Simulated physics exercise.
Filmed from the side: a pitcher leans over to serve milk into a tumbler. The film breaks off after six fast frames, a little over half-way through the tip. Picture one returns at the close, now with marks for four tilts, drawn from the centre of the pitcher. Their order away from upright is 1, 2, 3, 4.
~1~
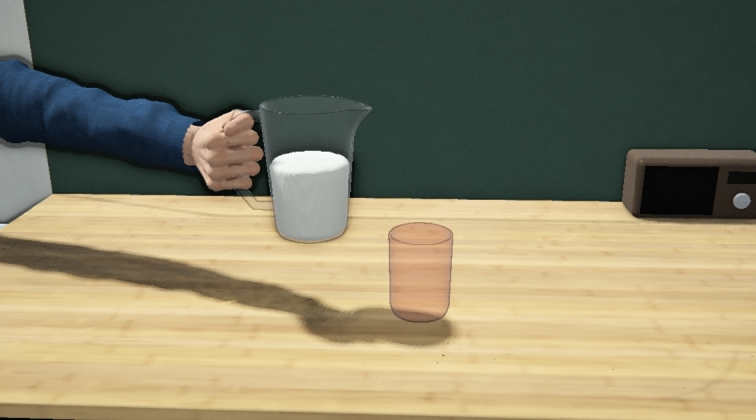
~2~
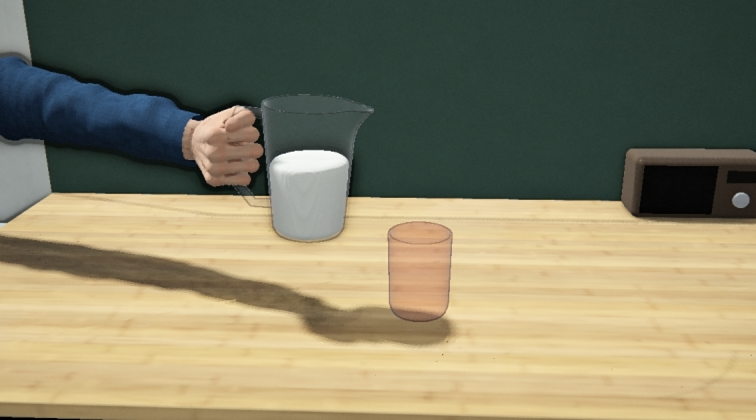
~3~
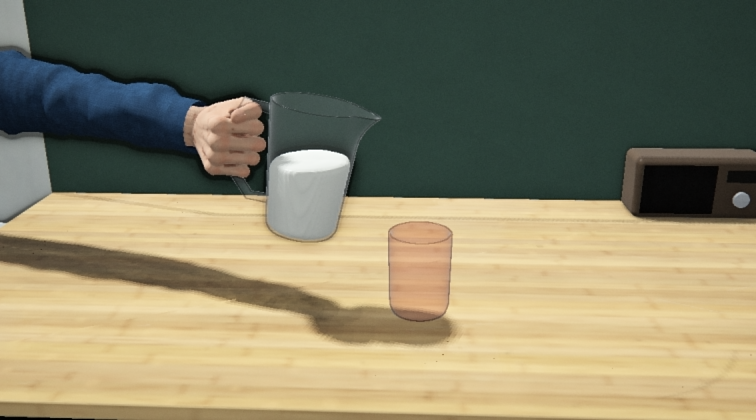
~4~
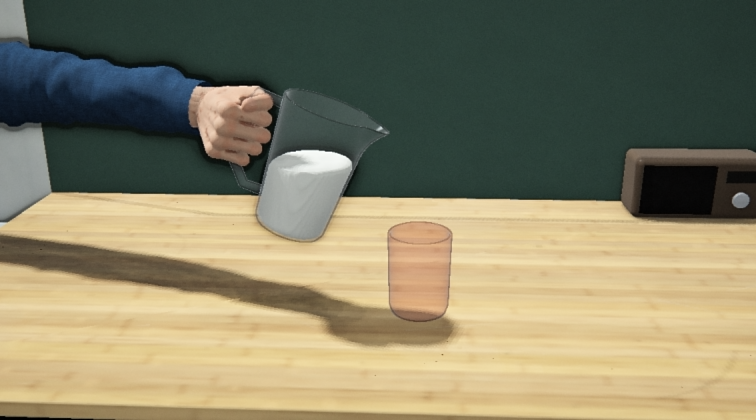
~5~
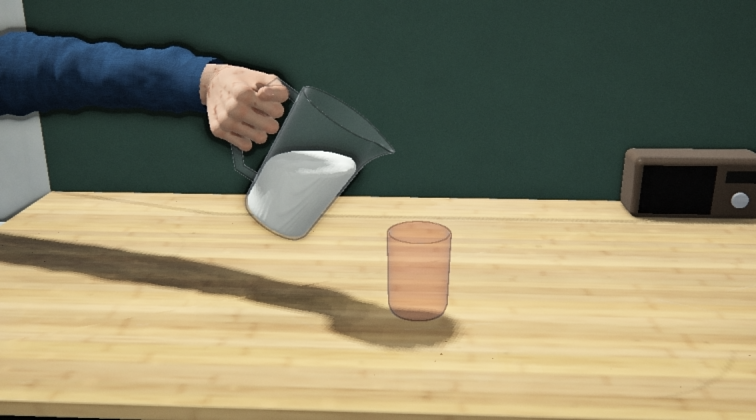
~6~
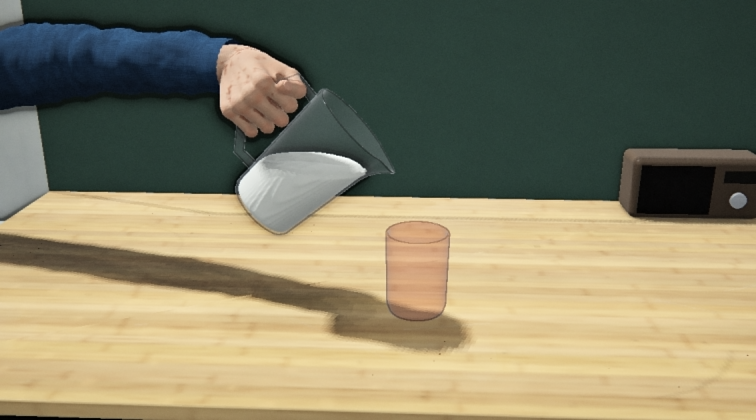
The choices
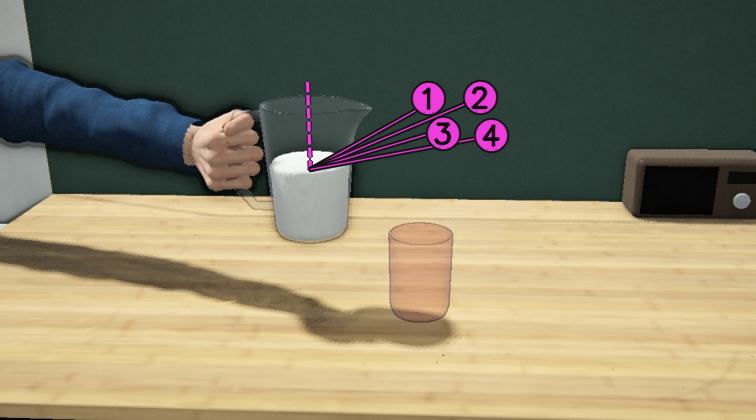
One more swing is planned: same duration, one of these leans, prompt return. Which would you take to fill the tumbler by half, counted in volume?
3 works best here.
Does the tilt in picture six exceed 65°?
No.
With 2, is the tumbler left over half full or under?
Under.
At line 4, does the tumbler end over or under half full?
Over half.
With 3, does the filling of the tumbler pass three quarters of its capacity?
No, it does not.
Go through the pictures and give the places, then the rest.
Upright, lip at (370, 108); rim of the tumbler round (421, 233); nothing has left yet.
Tipped about 2°, lip at (372, 110); nothing has left yet.
Tipped about 10°, lip at (379, 118); nothing has left yet.
Tipped about 20°, lip at (388, 132); nothing has left yet.
Tipped about 34°, lip at (393, 150); nothing has left yet.
Tipped about 48°, lip at (394, 171); nothing has left yet.
On the marked copy, 1 at (415, 110); 2 at (465, 104); 3 at (425, 134); 4 at (475, 138).
With 1, the tumbler ends with about 17 % of what it can hold.
With 2, the tumbler ends with about 33 % of what it can hold.
With 3, the tumbler ends with about 53 % of what it can hold.
With 4, the tumbler ends with about 73 % of what it can hold.
